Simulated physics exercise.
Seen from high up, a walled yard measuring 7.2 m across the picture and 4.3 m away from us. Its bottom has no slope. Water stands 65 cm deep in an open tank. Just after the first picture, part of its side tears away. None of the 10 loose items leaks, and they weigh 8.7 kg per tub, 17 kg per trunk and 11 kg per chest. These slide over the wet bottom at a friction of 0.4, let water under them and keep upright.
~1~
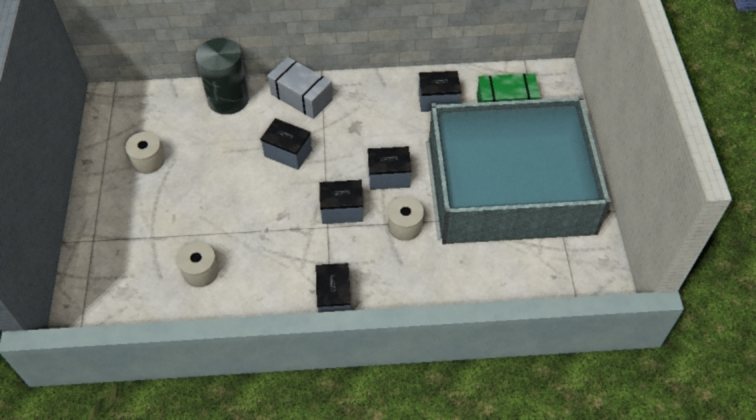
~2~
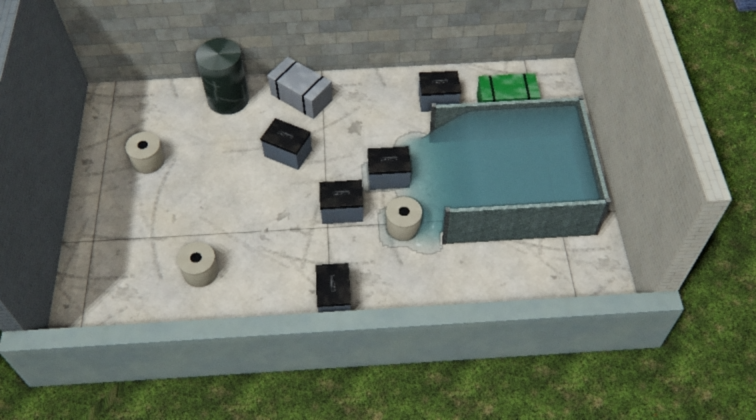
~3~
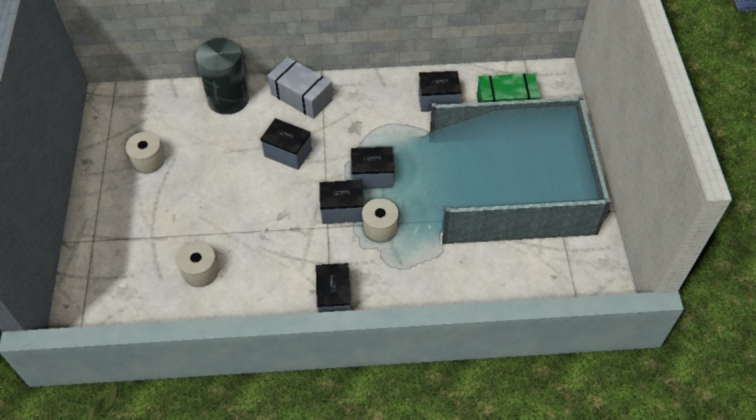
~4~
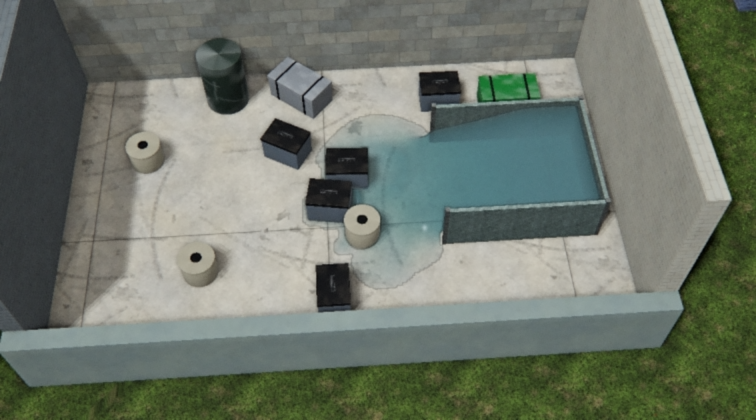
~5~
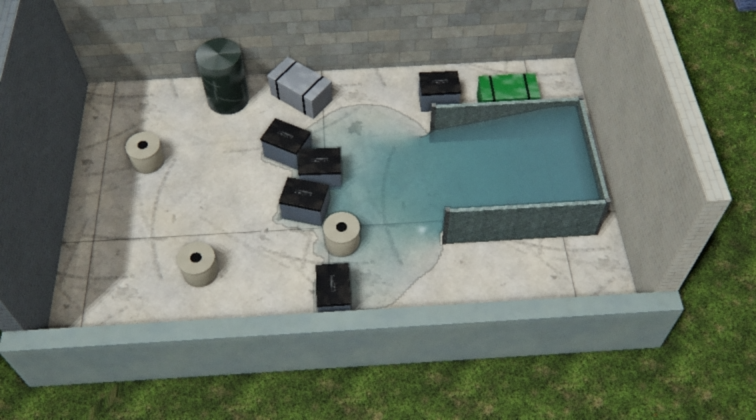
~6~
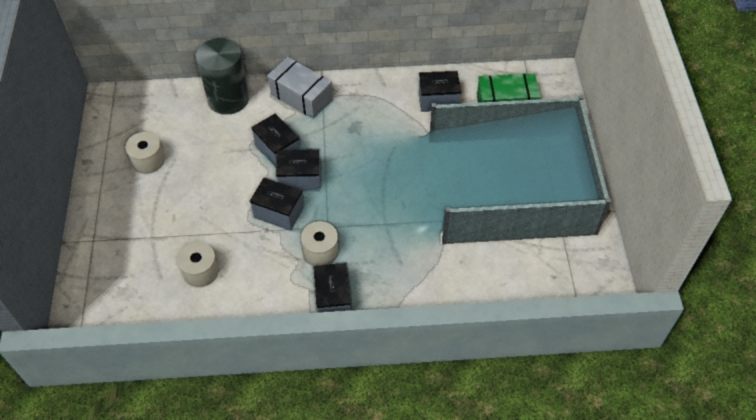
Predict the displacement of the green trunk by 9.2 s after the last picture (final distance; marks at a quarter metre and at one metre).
My guess: The green trunk goes a little way.
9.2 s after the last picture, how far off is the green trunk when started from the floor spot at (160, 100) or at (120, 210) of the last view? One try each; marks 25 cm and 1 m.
Spot one - it is swept away; spot two - it is swept away.
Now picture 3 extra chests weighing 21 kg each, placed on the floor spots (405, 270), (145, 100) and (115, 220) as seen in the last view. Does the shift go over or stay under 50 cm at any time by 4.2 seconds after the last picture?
In that order: Short of it, past it, past it.
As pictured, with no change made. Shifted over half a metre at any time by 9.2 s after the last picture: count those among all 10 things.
The count comes to 10.
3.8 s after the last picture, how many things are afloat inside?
My tally comes to 8.
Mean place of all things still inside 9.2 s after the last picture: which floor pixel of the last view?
It sits at about (354, 190).
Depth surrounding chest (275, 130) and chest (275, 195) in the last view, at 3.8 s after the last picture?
Close to 14 and 17 centimetres.
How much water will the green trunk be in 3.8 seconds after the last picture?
0 cm or so.
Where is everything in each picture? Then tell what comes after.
In the first picture, the green trunk at (509, 86) rests on the ground; water covers 3.1 m2; 0 of 10 have shifted.
In the second picture, the green trunk at (509, 86), on the bottom; 3.9 m2 under water; 0 of 10 have shifted.
In the third picture, the green trunk at (509, 86), on the bottom; water covers 4.8 m2; 2 of 10 have shifted.
In the fourth picture, the green trunk at (509, 86), on the bottom; water covers 6.2 m2; 3 of 10 have shifted.
In the fifth picture, the green trunk at (509, 86), on the bottom; 7.7 m2 under water; 3 of 10 have shifted.
In the sixth picture, the green trunk at (509, 86), on the bottom; 9.1 m2 under water; 4 of 10 have shifted.
Then, 1.2 s after the last picture the green trunk is near (509, 86), 0.0 m from its start, aground; 3 afloat.
Then, 3.8 s after the last picture the green trunk is near (509, 86), 0.0 m from its start, aground; 8 afloat.
Then, 6.2 s after the last picture the green trunk is near (509, 86), 0.0 m from its start, aground; 8 afloat.
Then, 9.2 s after the last picture the green trunk is near (548, 85), 0.5 m from its start, afloat; 8 afloat.
